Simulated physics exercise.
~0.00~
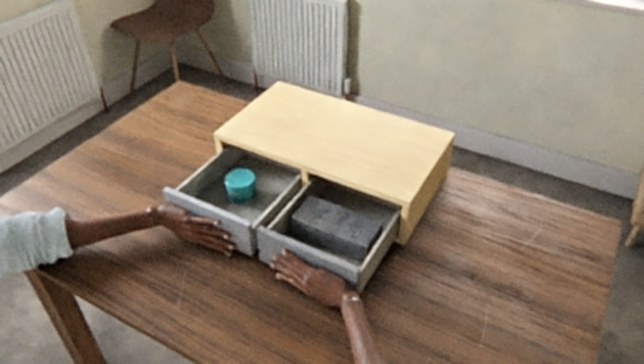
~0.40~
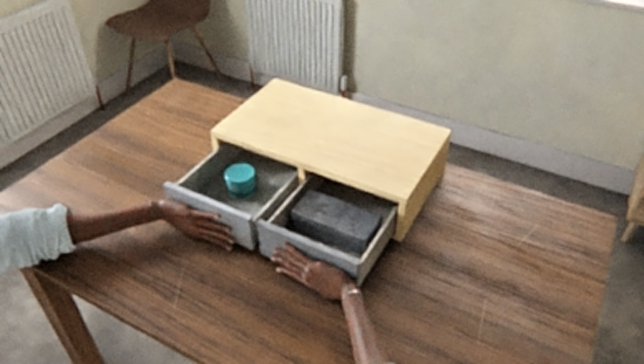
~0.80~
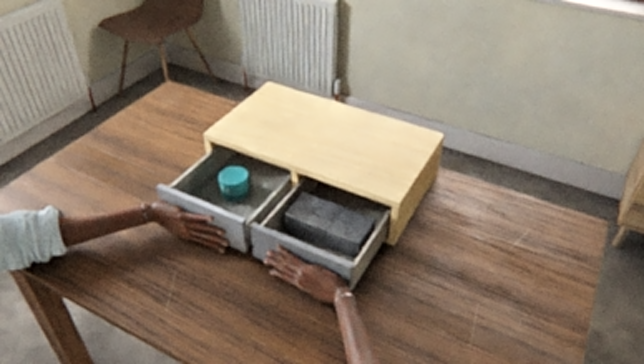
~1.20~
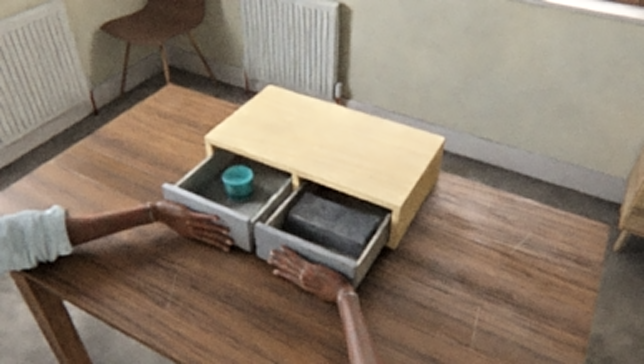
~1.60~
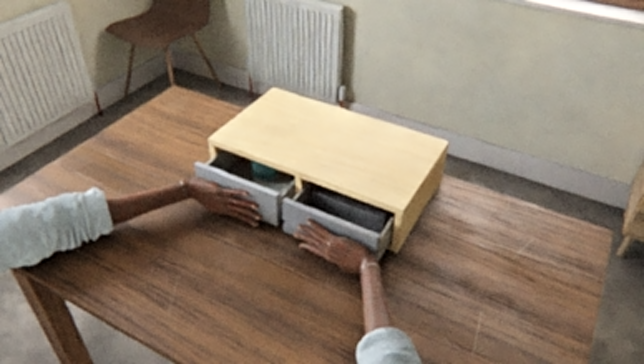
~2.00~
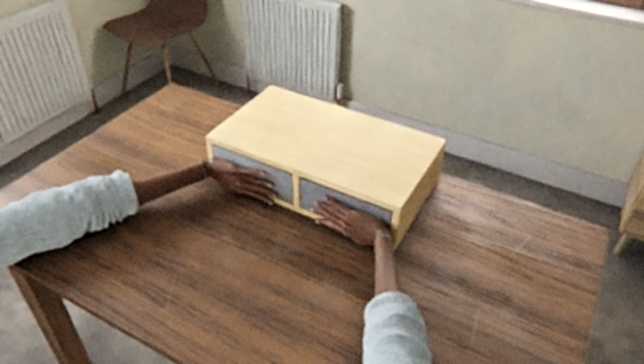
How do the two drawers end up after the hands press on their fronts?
Both the left drawer and the right drawer end up fully closed, flush with the front of the chest.
